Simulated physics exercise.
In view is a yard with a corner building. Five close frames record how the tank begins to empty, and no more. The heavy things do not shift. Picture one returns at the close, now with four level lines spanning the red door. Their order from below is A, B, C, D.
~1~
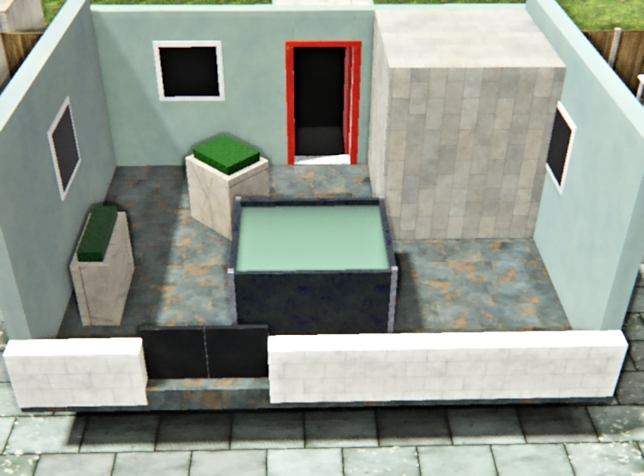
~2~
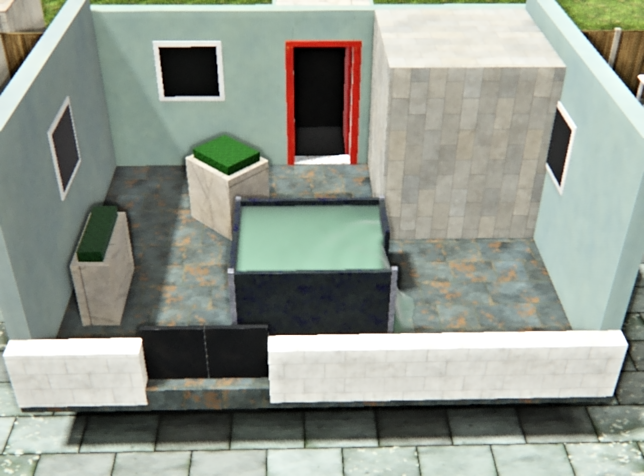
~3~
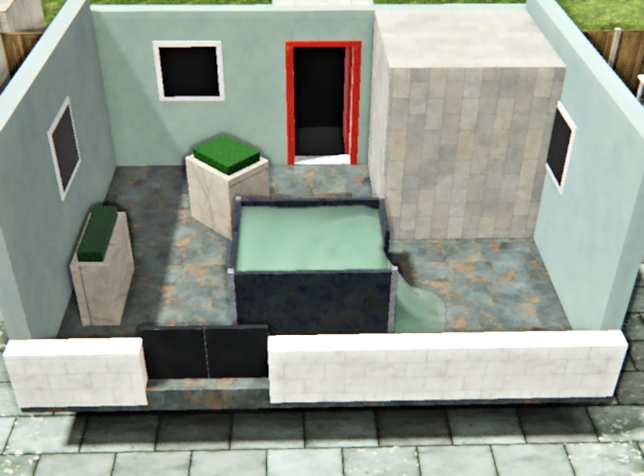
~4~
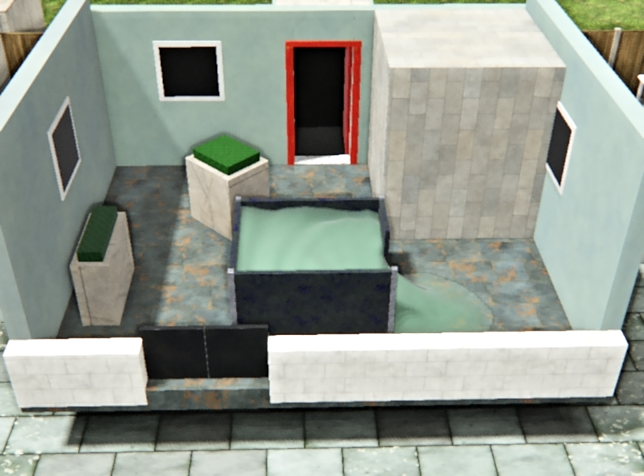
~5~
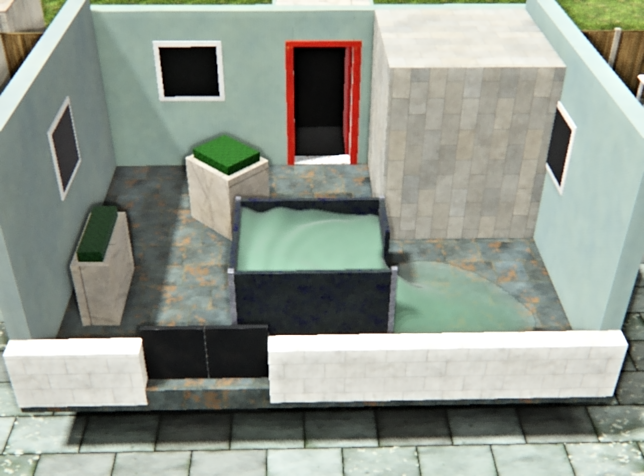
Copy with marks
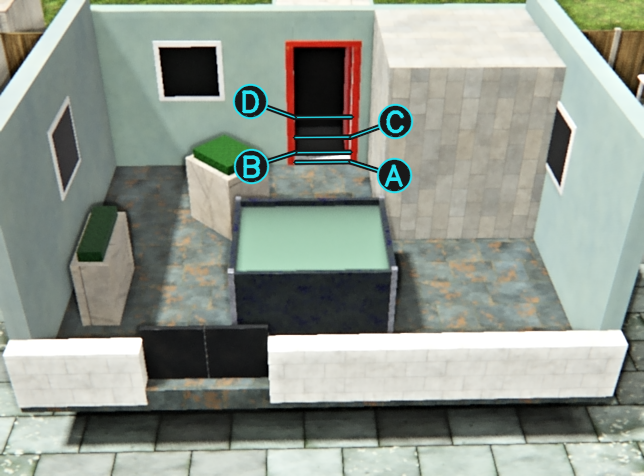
A dark tank in a walled yard opens on its right side and pale green water spreads across the floor.
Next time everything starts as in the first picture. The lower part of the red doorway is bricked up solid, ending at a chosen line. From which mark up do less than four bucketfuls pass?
Take A.
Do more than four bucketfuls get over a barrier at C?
No, that is safe.
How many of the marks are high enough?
All of the four.
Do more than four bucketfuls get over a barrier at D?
No.
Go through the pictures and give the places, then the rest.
The first frame shows water in the tank at rest, its middle at (312, 239); foot of the red doorway at (322, 164); shut gate at (205, 334).
In the second frame, 1 % of the ground under water, visible out to (401, 301).
In the third frame, 3 % of the ground under water, visible out to (436, 299).
In the fourth frame, 8 % of the ground under water, visible out to (488, 316).
In the fifth frame, 13 % of the ground under water, visible out to (519, 309).
In cyan, A at (322, 162); B at (323, 152); C at (323, 137); D at (323, 117); from the bottom up A, B, C, D.
With A, nothing gets over.
With B, nothing gets over.
With C, nothing gets over.
With D, nothing gets over.
